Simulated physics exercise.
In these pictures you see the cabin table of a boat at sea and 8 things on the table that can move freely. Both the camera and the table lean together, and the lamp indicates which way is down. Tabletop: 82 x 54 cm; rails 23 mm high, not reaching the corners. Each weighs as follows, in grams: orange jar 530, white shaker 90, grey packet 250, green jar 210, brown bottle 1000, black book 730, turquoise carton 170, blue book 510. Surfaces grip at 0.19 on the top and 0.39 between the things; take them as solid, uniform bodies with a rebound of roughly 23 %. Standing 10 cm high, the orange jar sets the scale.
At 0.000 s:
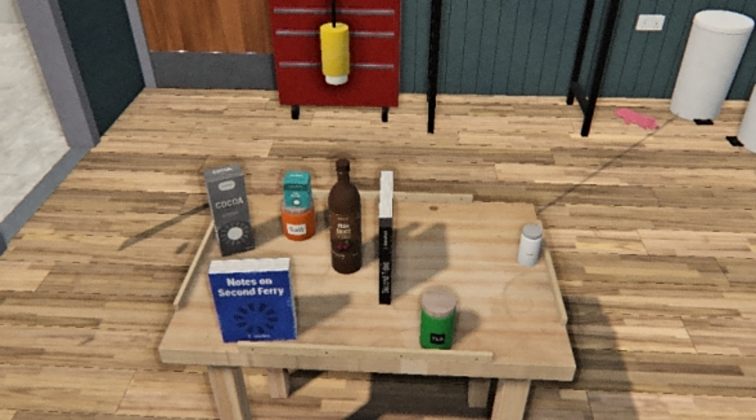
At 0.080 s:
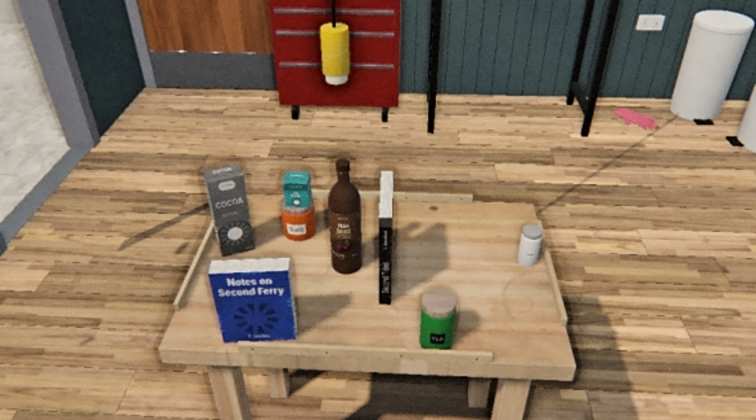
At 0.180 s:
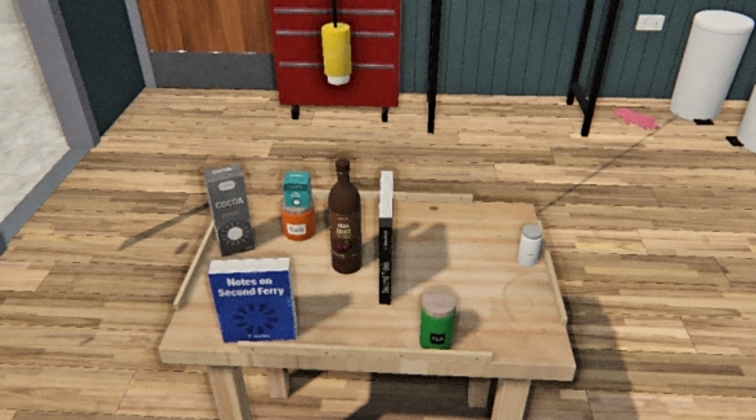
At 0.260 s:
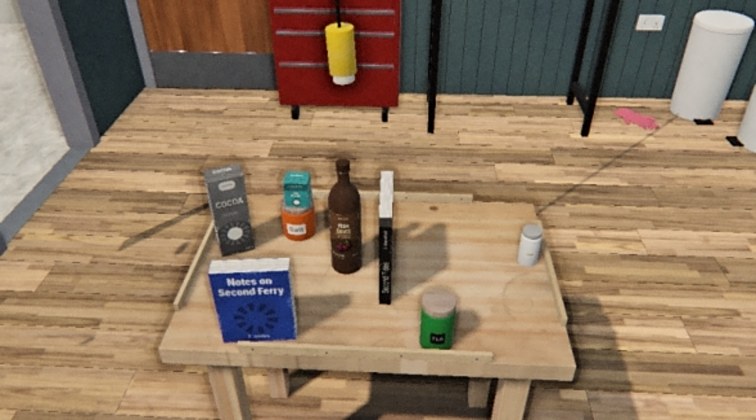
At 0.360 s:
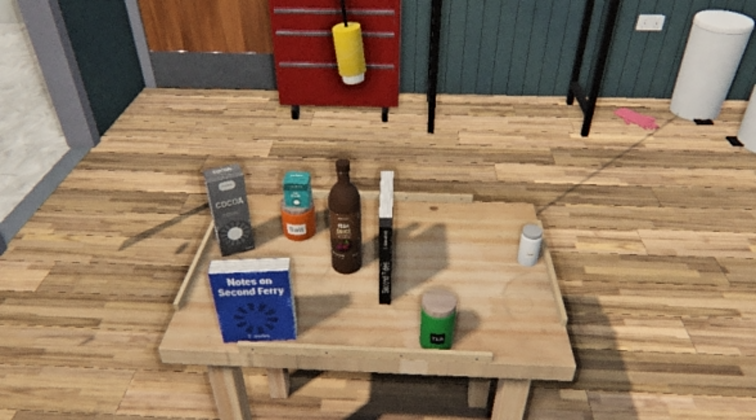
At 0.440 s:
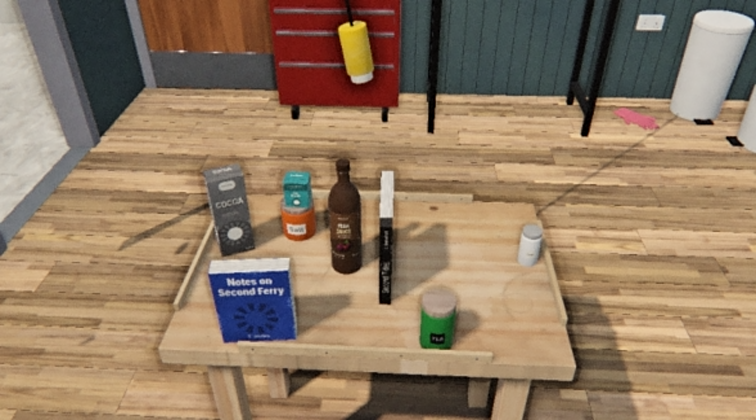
The footage shows a wooden table holding books, jars, a brown bottle, a carton, a grey packet and a white shaker, all staying in place while a yellow lamp hanging behind them first hangs straight, then swings gradually to the right.
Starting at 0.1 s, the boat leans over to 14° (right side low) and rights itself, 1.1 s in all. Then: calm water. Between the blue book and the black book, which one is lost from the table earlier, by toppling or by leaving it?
The second of the two.
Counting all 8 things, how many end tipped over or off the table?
1.
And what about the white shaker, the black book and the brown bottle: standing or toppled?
Well, the white shaker holds steady, the black book tumbles down, and the brown bottle holds steady.
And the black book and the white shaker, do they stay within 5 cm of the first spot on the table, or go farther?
Black book: Is displaced. White shaker: Remains in place.
Around 0.74 s, boat heeled 13°, right side down; black book tipped 30° against what carries it near (414, 242).
Around 0.84 s, boat heeled 10°, right side down; black book tipped 68° against what carries it near (442, 261); blue book shifted 3 cm near (268, 302); grey packet shifted 3 cm.
Around 0.94 s, boat heeled 6°, right side down; black book on its side near (468, 271); blue book shifted 4 cm near (274, 303); grey packet shifted 4 cm.
Around 1.04 s, boat heeled 3°, right side down; black book on its side near (481, 274); blue book shifted 4 cm near (276, 303); grey packet shifted 4 cm.
Finally (1.7 s), on their side or leaning hard on the table, black book; the other 7 still in place (within 5 cm). Final places as that camera would see them, blue book near (276, 303), black book near (483, 276). Blue book was never lost; black book went at 0.76 s.
